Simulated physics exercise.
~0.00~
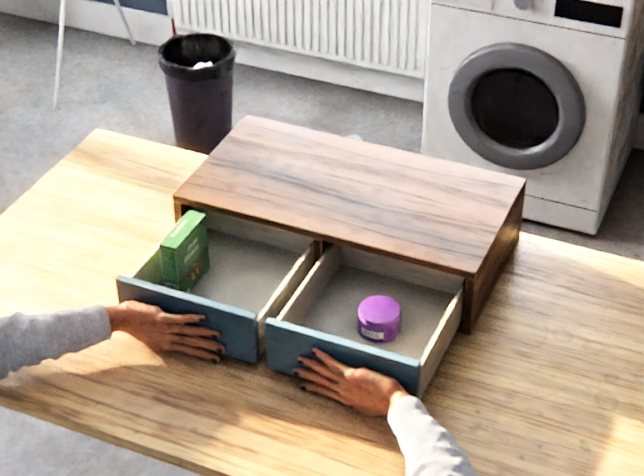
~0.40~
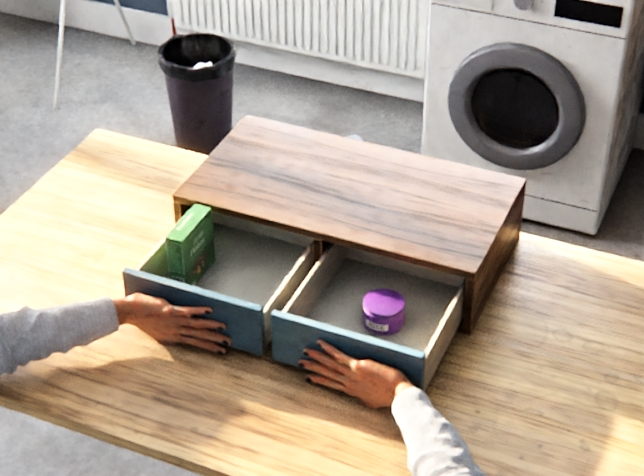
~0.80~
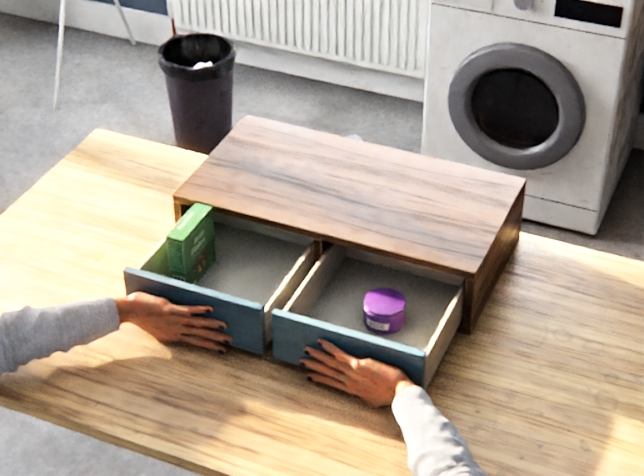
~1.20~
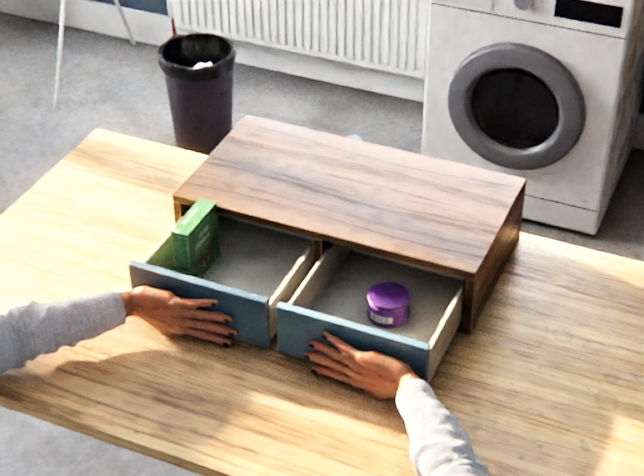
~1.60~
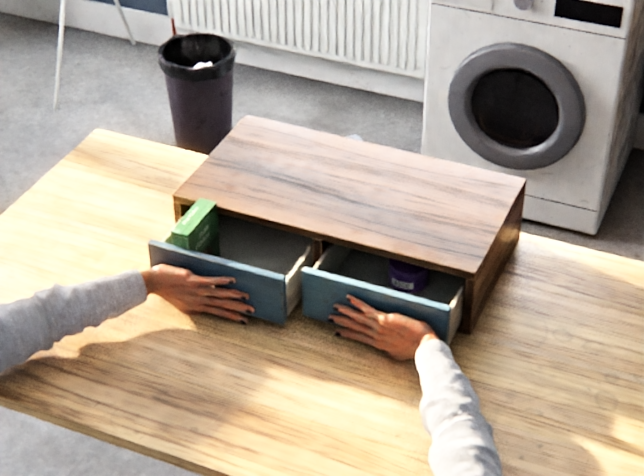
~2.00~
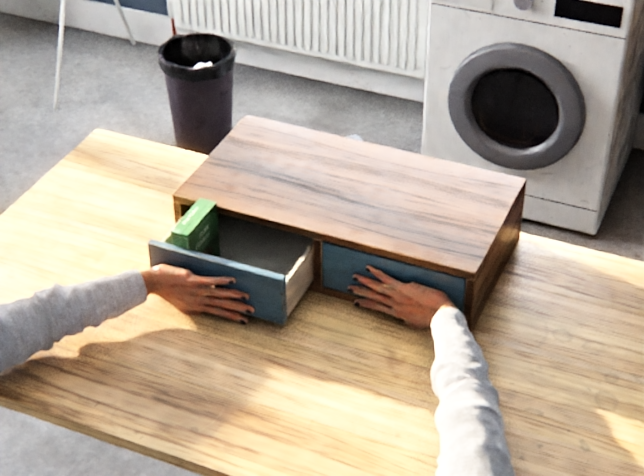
Two hands pushed a pair of open blue-fronted drawers into a wooden chest, one holding an upright green packet and the other a purple jar, until the right drawer shut flush, hiding the jar, while the left stopped partway and stayed ajar.
